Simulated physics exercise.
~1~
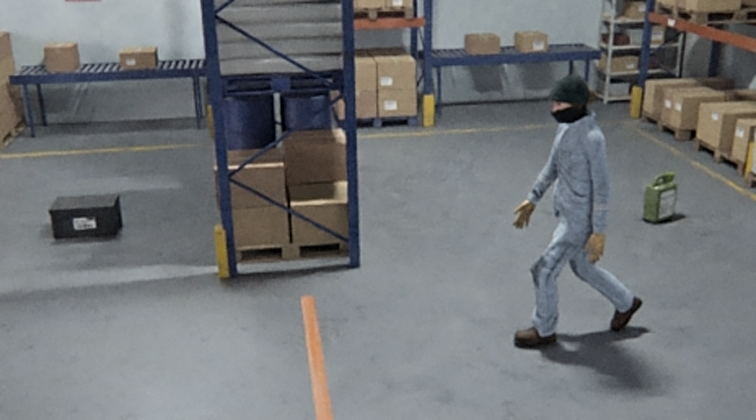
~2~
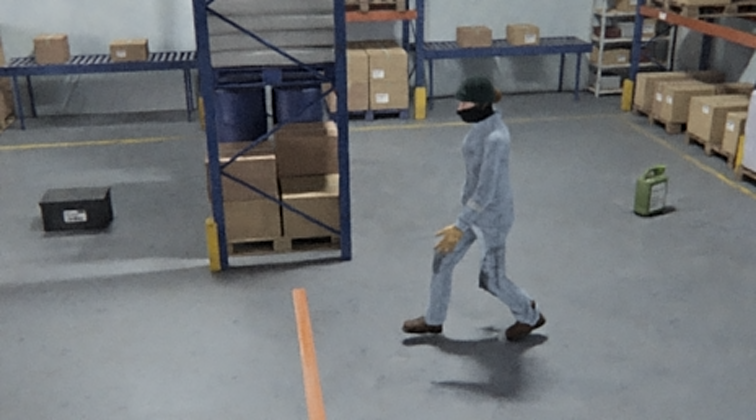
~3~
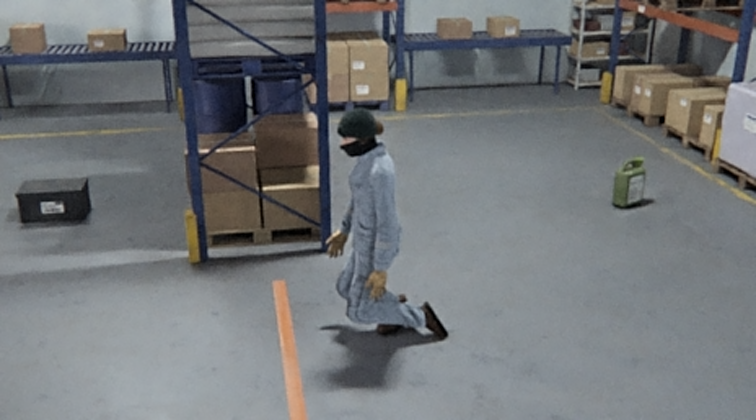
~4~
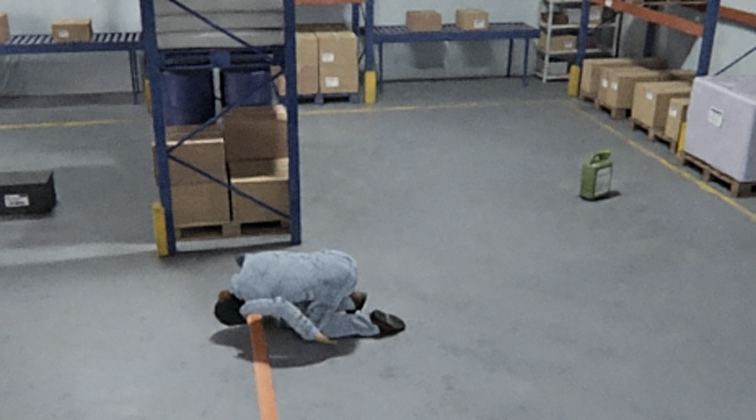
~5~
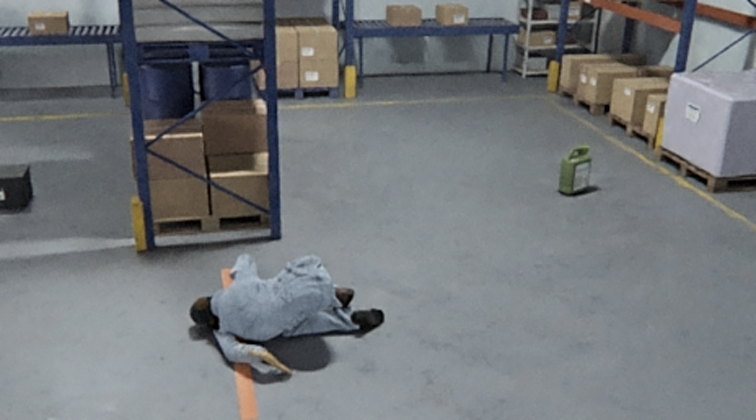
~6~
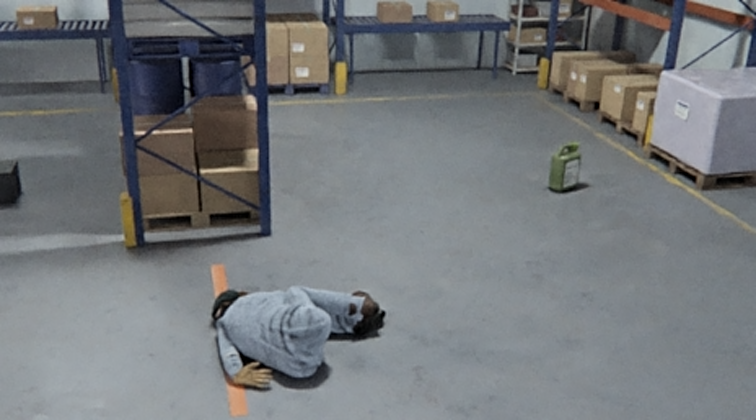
A person in pale blue clothes, a dark cap and a face covering walked left across a warehouse floor toward an orange stripe, dropped to their knees, pitched forward and ended up curled on the floor, hips short of the stripe.
